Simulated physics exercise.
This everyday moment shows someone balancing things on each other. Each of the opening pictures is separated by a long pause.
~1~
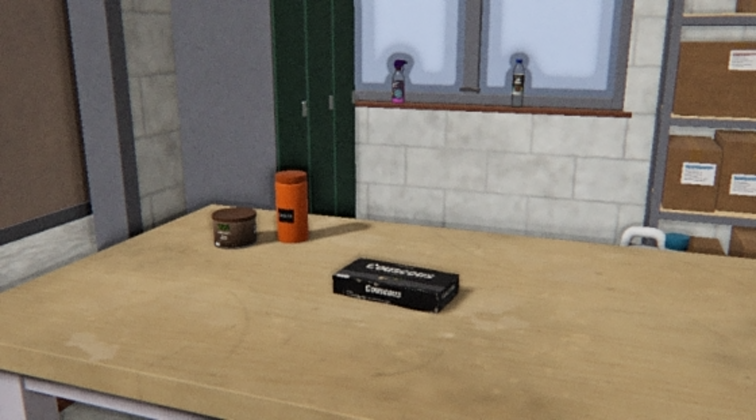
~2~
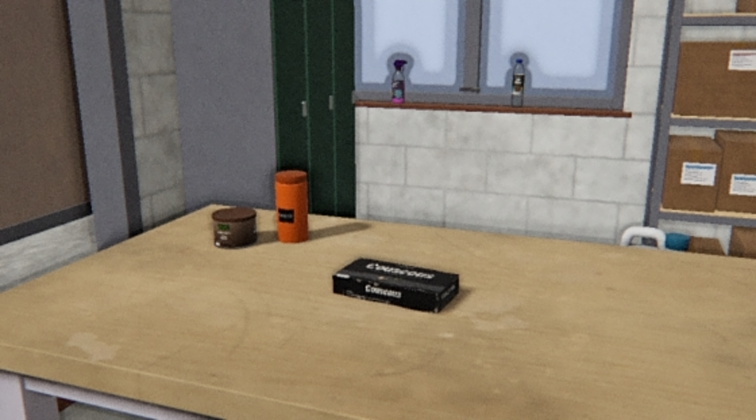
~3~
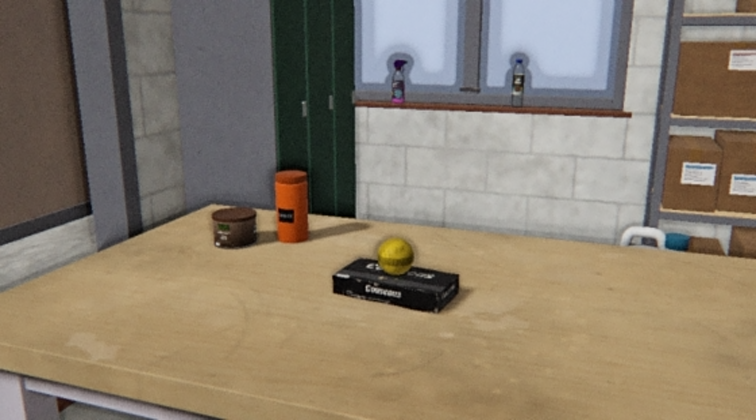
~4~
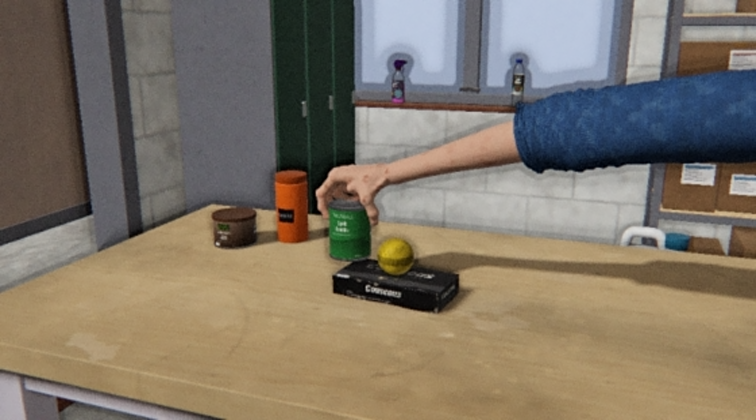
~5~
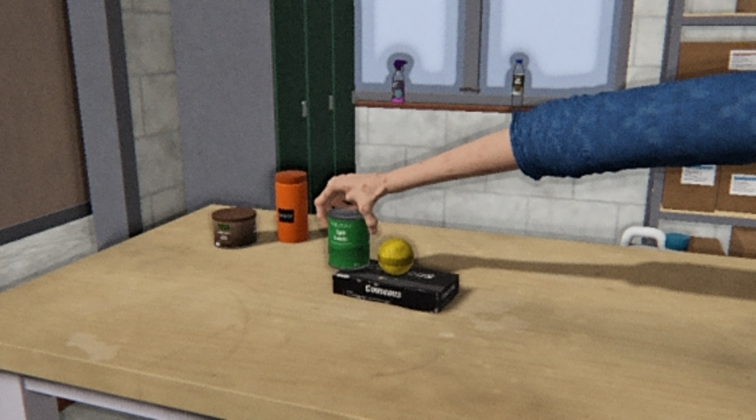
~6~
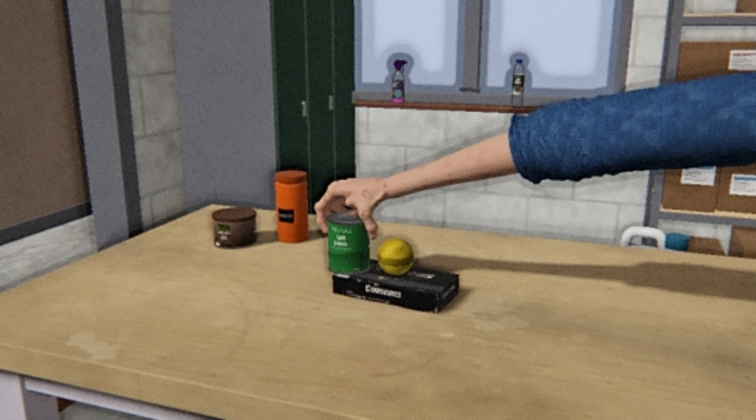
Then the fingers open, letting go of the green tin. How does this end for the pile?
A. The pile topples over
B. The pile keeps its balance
The pile keeps its balance (B).
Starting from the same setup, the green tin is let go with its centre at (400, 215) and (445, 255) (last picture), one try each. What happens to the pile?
So the first time it goes over and the second time it does not fall.
Then, 1.10 s past the last view, nothing moves.
Then, 2.10 s past the last view, green tin resting near (349, 243).
Finally, all 5 still in place. Final places as the last picture's camera would see them, green tin near (349, 243). The pile stays up.
